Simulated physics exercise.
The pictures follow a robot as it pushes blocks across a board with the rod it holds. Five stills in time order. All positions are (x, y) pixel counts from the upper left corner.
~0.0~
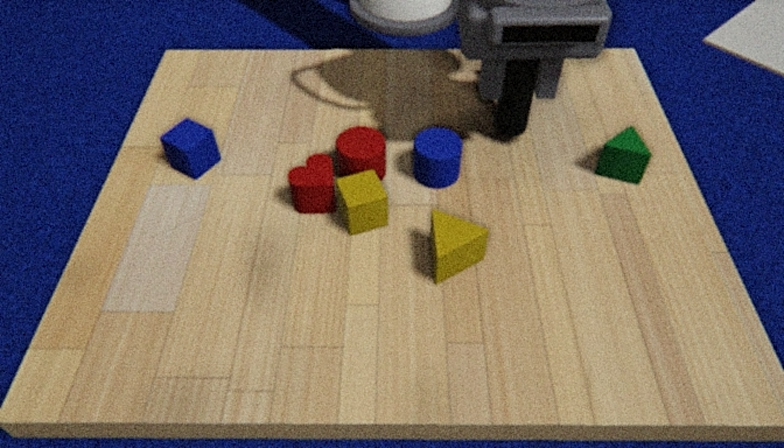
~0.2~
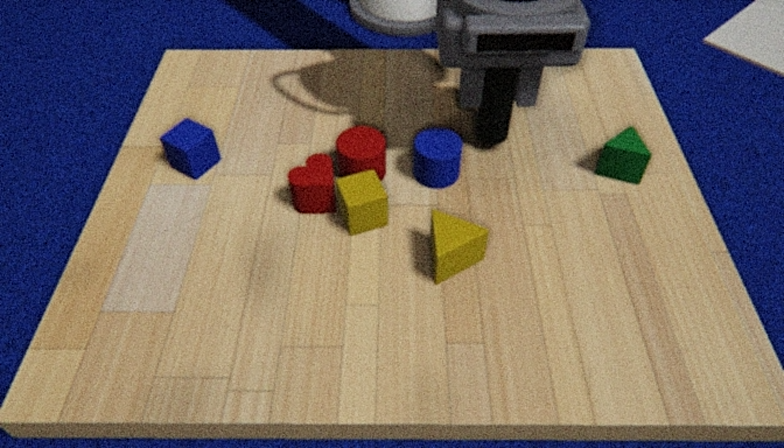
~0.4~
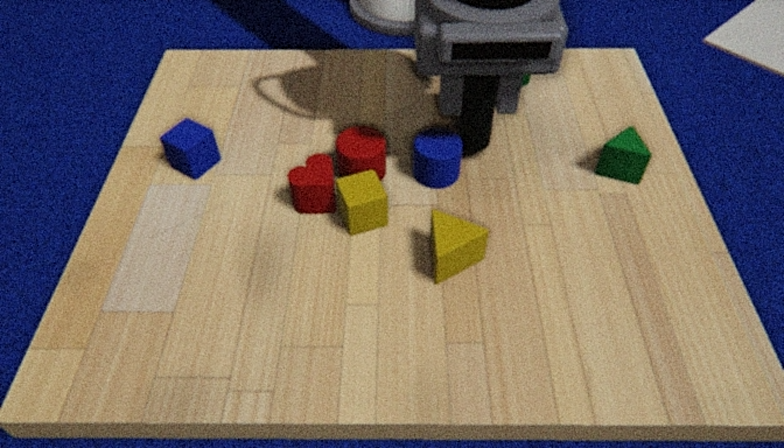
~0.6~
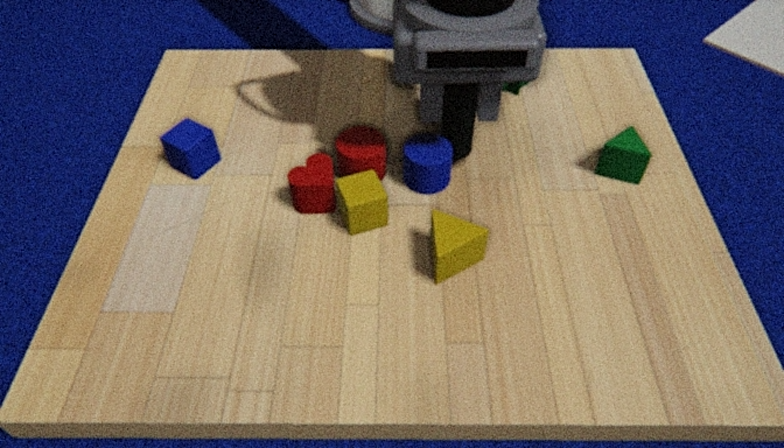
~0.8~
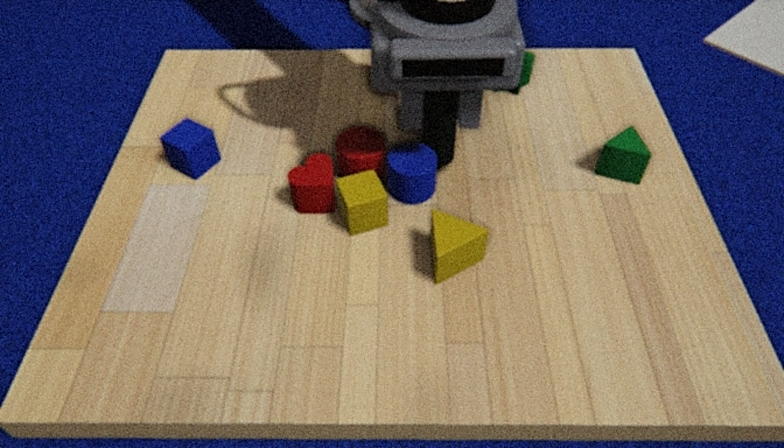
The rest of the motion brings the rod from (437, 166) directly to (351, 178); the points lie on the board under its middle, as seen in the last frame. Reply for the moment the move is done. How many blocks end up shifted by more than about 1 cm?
It should be three or more.
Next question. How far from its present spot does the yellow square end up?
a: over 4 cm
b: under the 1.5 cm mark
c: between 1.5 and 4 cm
The correct letter is c.
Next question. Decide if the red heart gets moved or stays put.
Here's my answer: The red heart gets displaced.
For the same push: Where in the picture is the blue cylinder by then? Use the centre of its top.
Its top middle is near (382, 173).
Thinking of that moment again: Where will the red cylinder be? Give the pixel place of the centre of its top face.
Its top face will be centred at roughly (307, 141).
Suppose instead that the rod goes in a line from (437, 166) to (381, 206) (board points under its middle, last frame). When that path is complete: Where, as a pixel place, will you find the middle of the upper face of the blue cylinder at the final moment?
Its top centre is at about (348, 199).
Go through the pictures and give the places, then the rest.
Rod's lower end (510, 127); red heart (313, 171); red cylinder (360, 141); yellow square (361, 187); blue cylinder (438, 142), in the first picture.
Rod (492, 134); blocks still, in the second picture.
Rod (473, 141); blocks still, in the third picture.
Rod (455, 149); blue cylinder (428, 148), in the fourth picture.
Rod (437, 156); red heart (313, 171); red cylinder (360, 141); yellow square (361, 187); blue cylinder (412, 157), in the fifth picture.
What follows on the original path. Halfway along, rod (394, 162); red cylinder (351, 141); yellow square (351, 197); blue cylinder (386, 171).
At the end, rod (350, 168); red heart (297, 175), turned 45° anticlockwise; red cylinder (307, 141); yellow square (348, 200); blue cylinder (382, 173).
